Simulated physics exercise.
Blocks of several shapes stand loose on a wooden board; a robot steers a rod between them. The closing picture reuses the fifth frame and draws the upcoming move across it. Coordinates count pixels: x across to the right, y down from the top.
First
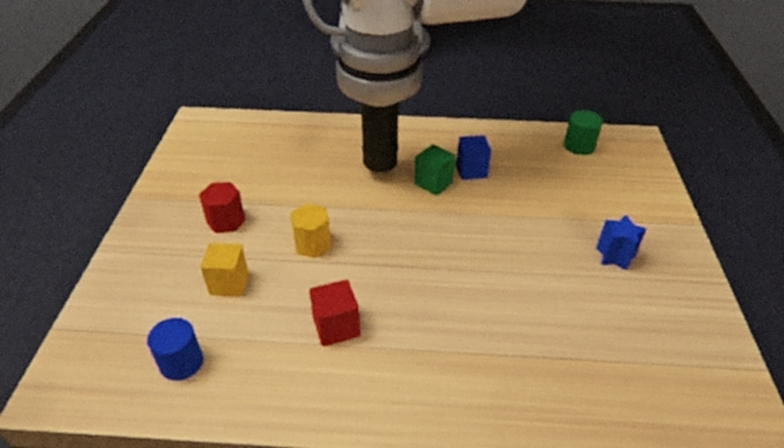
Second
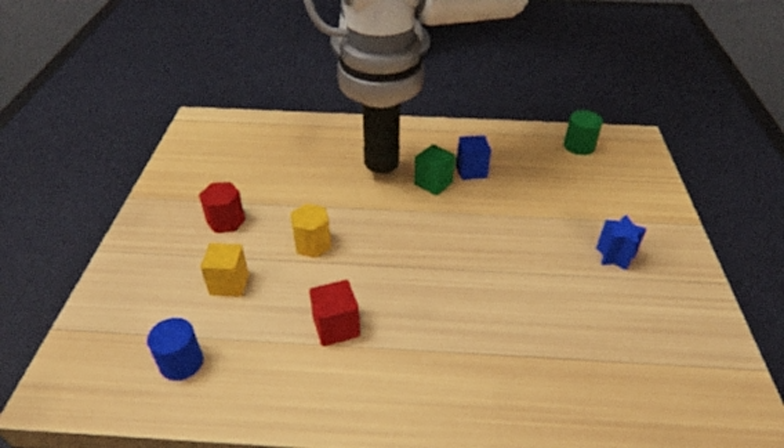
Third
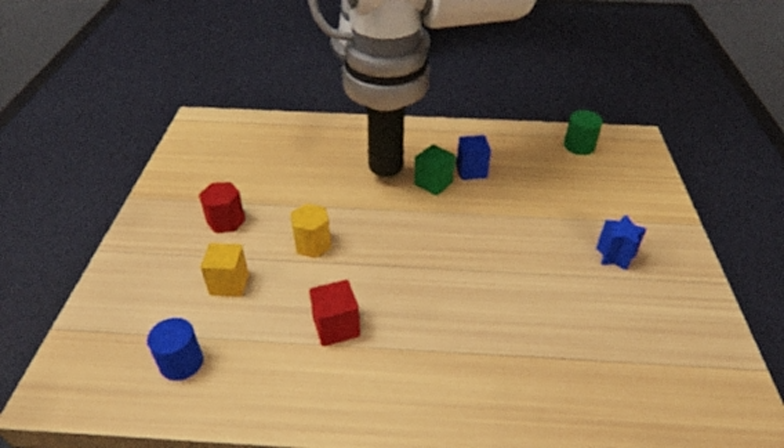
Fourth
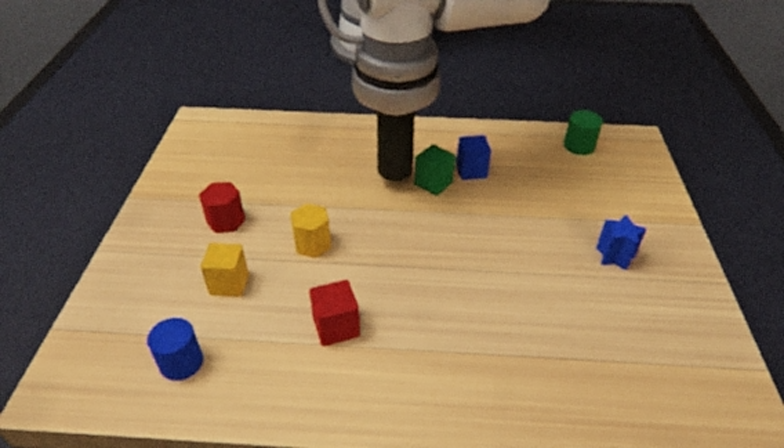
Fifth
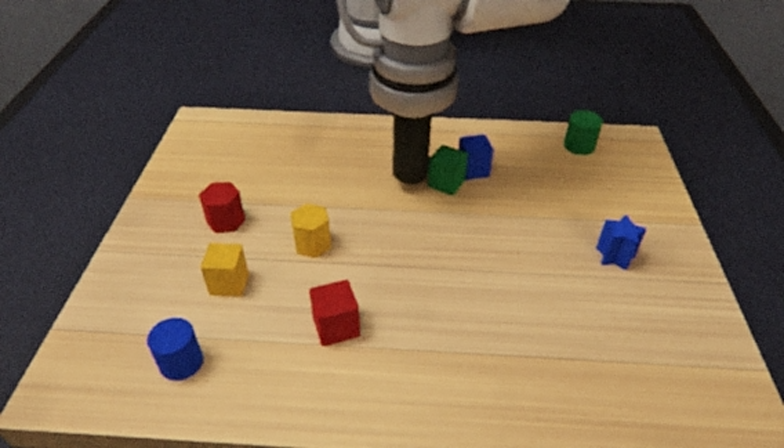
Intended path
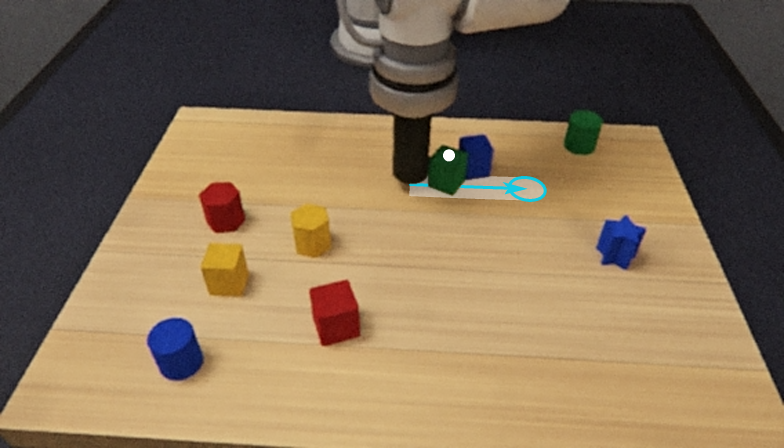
A robot arm holding a black rod above a wooden board of scattered colored blocks moved slowly to the right, then nudged the green cube slightly right, up against the blue one.
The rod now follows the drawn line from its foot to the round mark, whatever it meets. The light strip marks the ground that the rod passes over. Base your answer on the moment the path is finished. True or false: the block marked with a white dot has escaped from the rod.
Verdict: False.
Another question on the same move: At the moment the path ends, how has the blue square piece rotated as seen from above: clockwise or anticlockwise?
Counterclockwise from above.
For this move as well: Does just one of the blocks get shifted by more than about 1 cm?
The answer is no.
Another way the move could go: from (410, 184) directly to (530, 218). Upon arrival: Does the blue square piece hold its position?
No, that is not what happens.
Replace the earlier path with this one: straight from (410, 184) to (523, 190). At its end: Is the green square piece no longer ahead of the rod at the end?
No, that is not what happens.
The drawn path runs from (410, 184) to (527, 189); the dot is on the green square piece.
The first path, step by step. One third of the way, rod (450, 176); green square piece (487, 159), turned 15° anticlockwise; blue square piece (487, 141), turned 55° anticlockwise.
Two thirds of the way, rod (490, 177); green square piece (526, 160), turned 30° anticlockwise; blue square piece (489, 140), turned 65° anticlockwise.
At the end, rod (529, 178); green square piece (567, 161), turned 35° anticlockwise; blue square piece (489, 140), turned 70° anticlockwise.
